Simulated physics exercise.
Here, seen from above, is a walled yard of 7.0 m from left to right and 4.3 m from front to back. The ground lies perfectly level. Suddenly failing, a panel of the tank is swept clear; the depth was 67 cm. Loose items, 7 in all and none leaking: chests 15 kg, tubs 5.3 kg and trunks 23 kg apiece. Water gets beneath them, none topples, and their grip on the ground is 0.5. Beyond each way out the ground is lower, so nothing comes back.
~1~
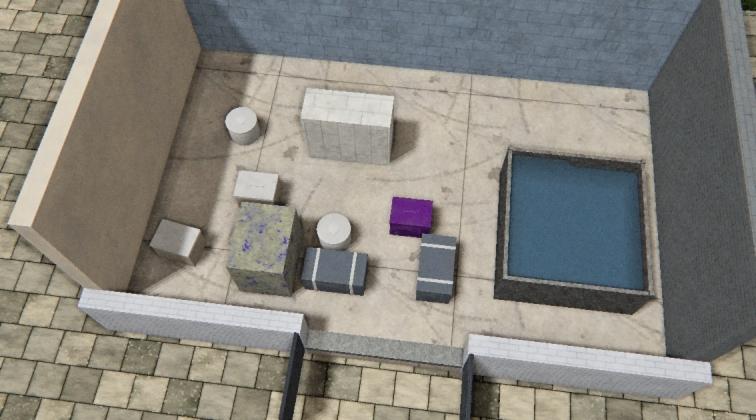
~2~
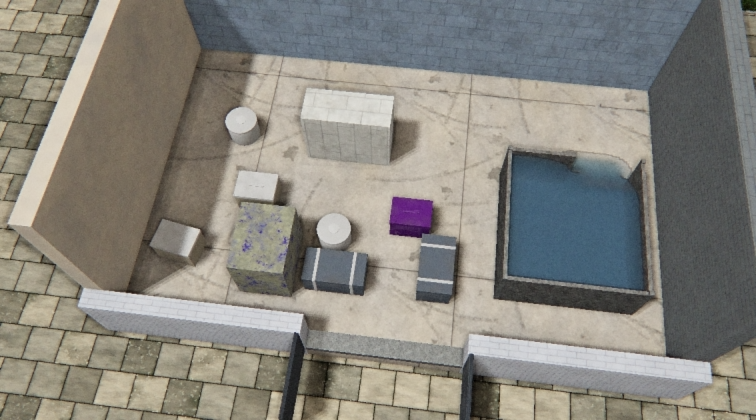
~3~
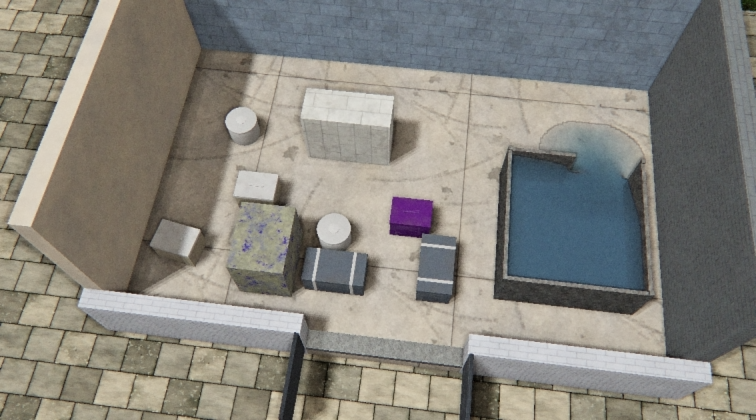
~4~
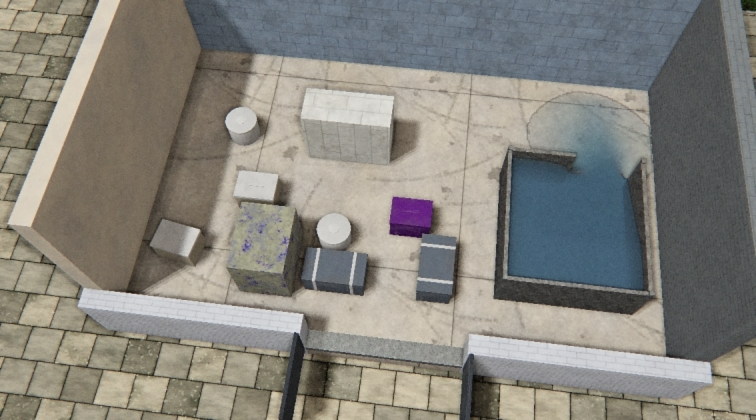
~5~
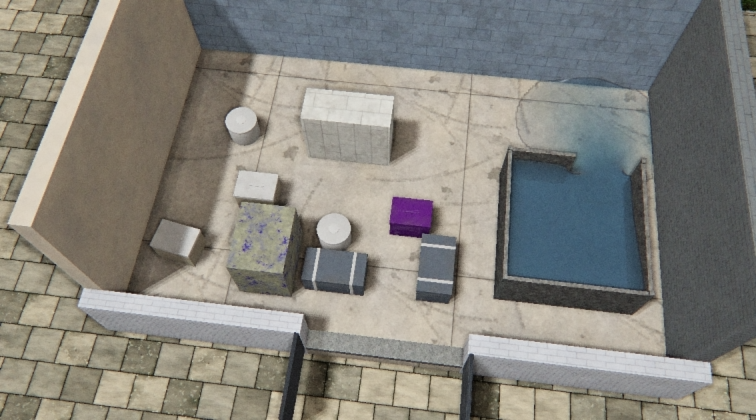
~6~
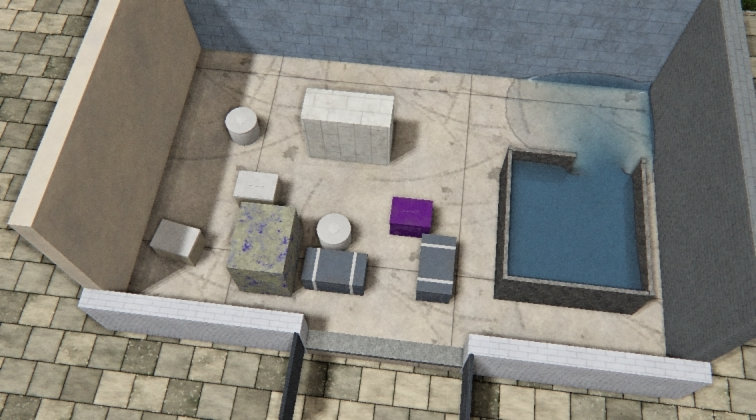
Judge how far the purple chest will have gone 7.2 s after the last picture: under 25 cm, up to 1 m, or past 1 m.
It will be left near its start.
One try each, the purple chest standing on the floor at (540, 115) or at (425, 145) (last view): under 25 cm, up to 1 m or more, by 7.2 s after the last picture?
Swept far; swept far.
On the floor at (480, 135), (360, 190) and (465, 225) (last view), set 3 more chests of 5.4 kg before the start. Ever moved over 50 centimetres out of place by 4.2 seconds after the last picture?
Answers, first to last: Exceeding, exceeding, not exceeding.
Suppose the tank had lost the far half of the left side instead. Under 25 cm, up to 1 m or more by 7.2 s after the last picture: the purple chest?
Well, the purple chest is flushed away.
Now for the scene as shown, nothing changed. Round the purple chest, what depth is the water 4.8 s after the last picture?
Somewhere close to 5 cm.
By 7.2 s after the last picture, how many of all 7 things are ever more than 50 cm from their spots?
The count comes to 3.
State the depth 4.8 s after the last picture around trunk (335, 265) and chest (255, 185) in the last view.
First roughly 4 cm, second roughly 4 cm.
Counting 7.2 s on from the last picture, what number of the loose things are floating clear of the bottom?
Count at that moment: 2.
Then, 0.9 s after the last picture the purple chest is near (411, 212), 0.0 m from its start, aground; 0 of 7 are out; 0 afloat.
Then, 2.8 s after the last picture the purple chest is near (411, 216), 0.1 m from its start, aground; 0 of 7 are out; 0 afloat.
Then, 4.8 s after the last picture the purple chest is near (411, 221), 0.1 m from its start, aground; 0 of 7 are out; 2 afloat.
Then, 7.2 s after the last picture the purple chest is near (411, 221), 0.1 m from its start, aground; 0 of 7 are out; 2 afloat.
